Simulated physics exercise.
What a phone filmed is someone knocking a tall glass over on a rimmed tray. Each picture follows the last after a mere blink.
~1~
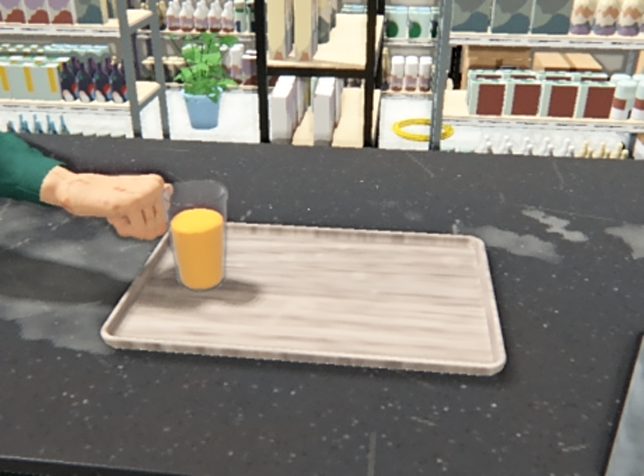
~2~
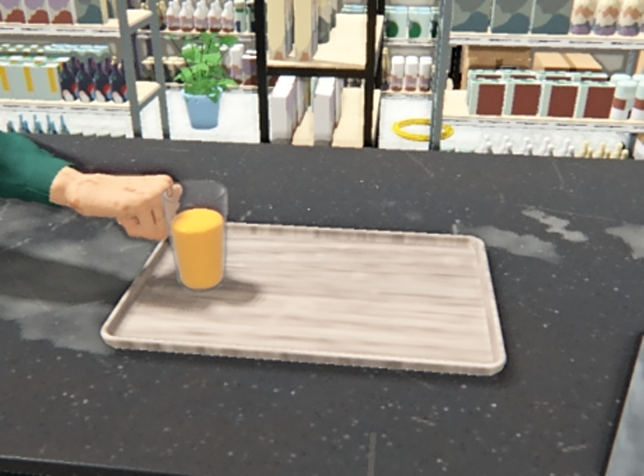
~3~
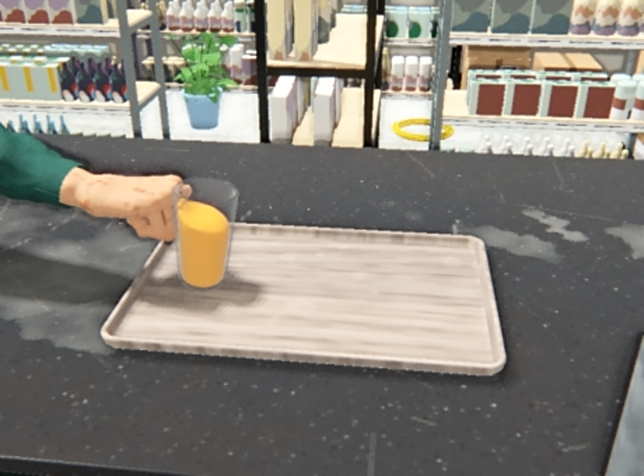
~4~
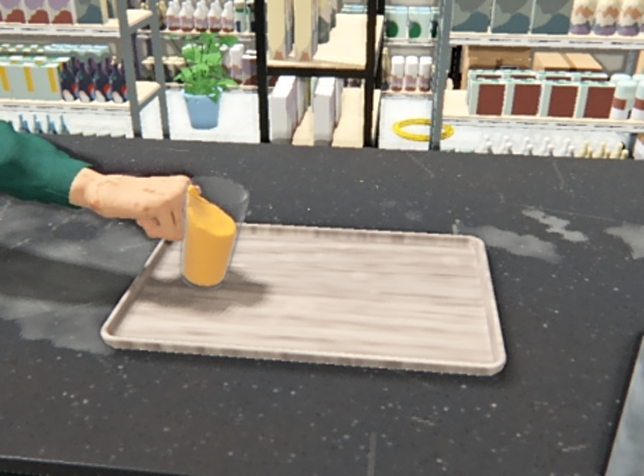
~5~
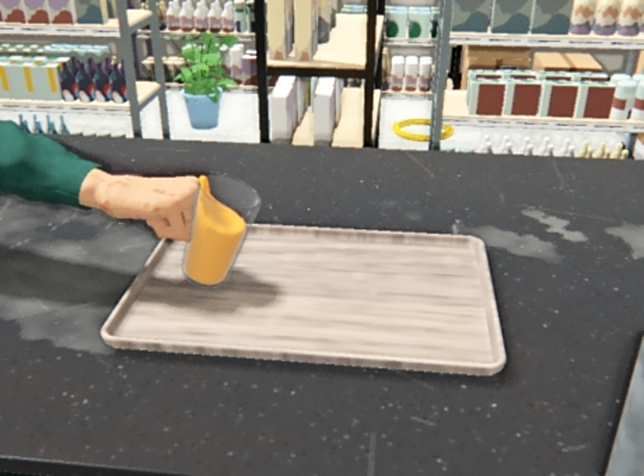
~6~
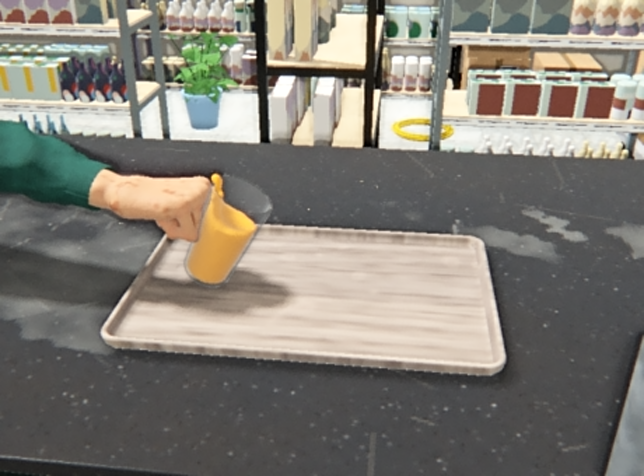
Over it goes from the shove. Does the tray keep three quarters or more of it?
Basically, the tray catches less than three quarters of it.
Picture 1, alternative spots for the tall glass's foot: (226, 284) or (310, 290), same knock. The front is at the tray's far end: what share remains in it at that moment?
Respectively, some 55 and 80 percent.
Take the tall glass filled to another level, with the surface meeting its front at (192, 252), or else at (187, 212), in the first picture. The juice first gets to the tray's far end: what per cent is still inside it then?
45 % and 45 %.
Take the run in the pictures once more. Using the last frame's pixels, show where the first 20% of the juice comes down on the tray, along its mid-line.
It lands around (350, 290).
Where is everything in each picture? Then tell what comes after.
Tilt 0°; right rim (224, 195); surface from (173, 217) to (224, 220); the tray's far rim is at (491, 294); the tray is clear ahead, in the first picture.
Tilt 0°; right rim (224, 195); surface from (174, 217) to (223, 219), in the second picture.
Tilt 6°; right rim (235, 197); surface from (179, 201) to (225, 221), in the third picture.
Tilt 13°; right rim (247, 200); surface from (190, 186) to (236, 227), in the fourth picture.
Tilt 20°; right rim (259, 204); surface from (197, 210) to (248, 226), in the fifth picture.
Tilt 26°; right rim (270, 210); surface from (203, 223) to (258, 226), in the sixth picture.
A moment on, the tall glass lies on its side and 99 per cent is in the glass, 0 on the tray and 1 above or beyond its rim.
Next, the tall glass lies on its side and 55 per cent is in the glass, 33 on the tray and 12 above or beyond its rim.
Then the tall glass lies on its side and 29 per cent is in the glass, 57 on the tray and 14 above or beyond its rim.
Later the tall glass lies on its side and 15 per cent is in the glass, 44 on the tray and 41 above or beyond its rim.
In the end 62 per cent is held by tray and glass, 38 is off the tray.
